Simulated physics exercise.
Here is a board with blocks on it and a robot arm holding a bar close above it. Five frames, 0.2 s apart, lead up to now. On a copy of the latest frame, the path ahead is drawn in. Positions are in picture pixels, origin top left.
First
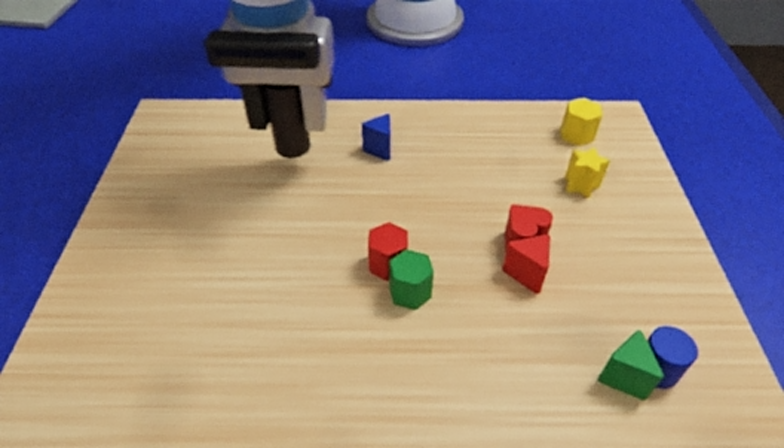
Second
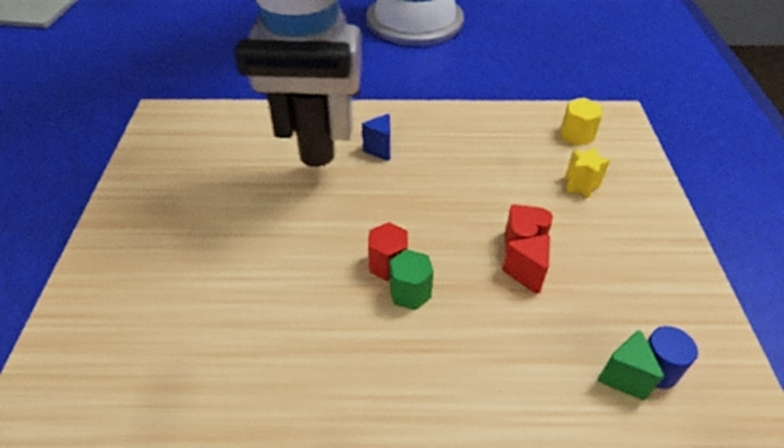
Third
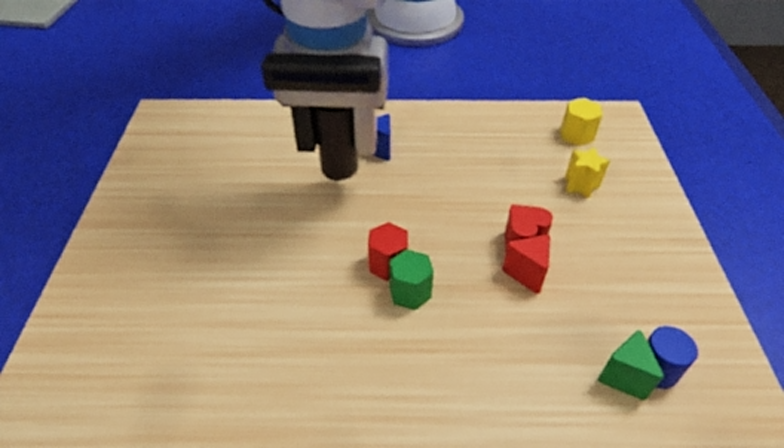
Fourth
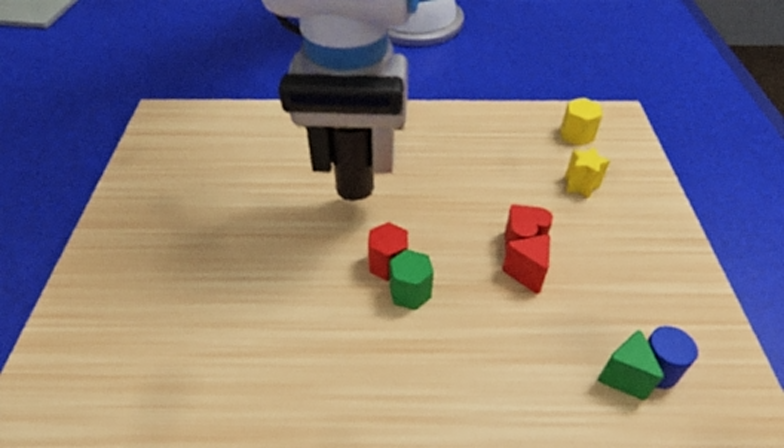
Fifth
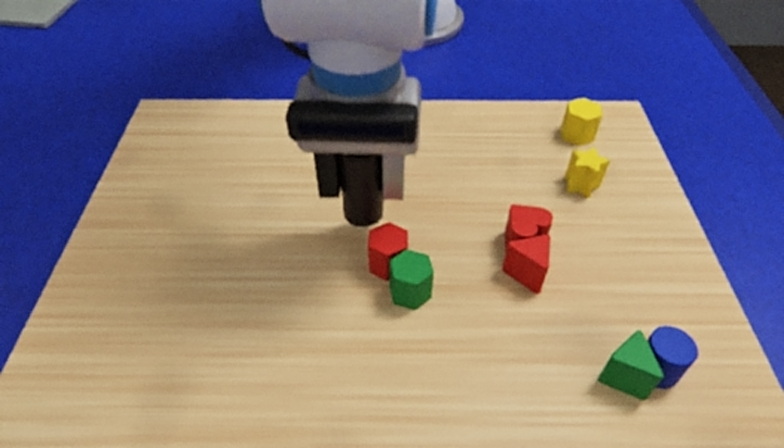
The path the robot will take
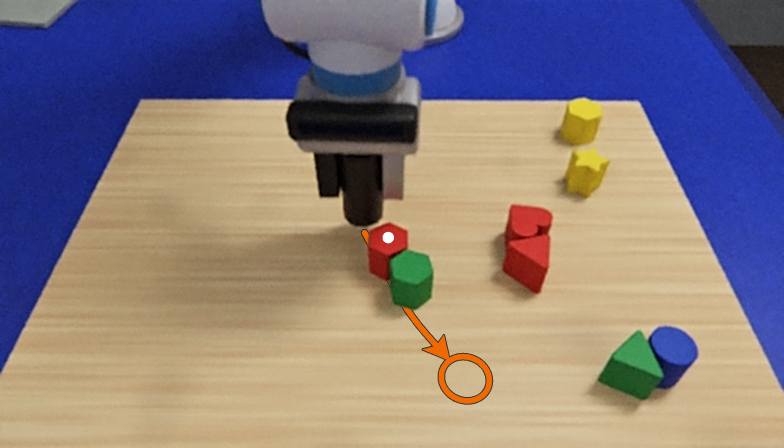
Above a wooden board with scattered blocks, a robot arm moves right and toward the viewer.
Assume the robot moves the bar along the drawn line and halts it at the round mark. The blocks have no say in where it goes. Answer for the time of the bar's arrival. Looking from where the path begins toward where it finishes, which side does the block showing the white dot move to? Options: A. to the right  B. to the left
Choice B: To the left.
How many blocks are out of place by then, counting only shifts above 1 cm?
Blocks that move over 1 cm: Two.
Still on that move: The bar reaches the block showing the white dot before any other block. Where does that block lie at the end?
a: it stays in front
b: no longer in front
I choose a.
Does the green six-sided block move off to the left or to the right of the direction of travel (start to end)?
Sideways, to the left.
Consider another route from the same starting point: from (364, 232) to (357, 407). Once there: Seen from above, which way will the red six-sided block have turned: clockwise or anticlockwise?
Top view: Counterclockwise.
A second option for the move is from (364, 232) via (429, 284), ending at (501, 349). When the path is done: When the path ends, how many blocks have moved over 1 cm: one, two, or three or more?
I predict two.
The line goes from (364, 232) by way of (402, 301) to (465, 378); the dot is on the red six-sided block.
On the path given first. One third of the way, bar (389, 259); red six-sided block (417, 277), turned 15° anticlockwise; green six-sided block (448, 303).
Two thirds of the way, bar (422, 309); red six-sided block (459, 329), turned 30° anticlockwise; green six-sided block (501, 350), turned 20° anticlockwise.
At the end, bar (469, 361); red six-sided block (517, 381), turned 45° anticlockwise; green six-sided block (566, 394), turned 30° anticlockwise.
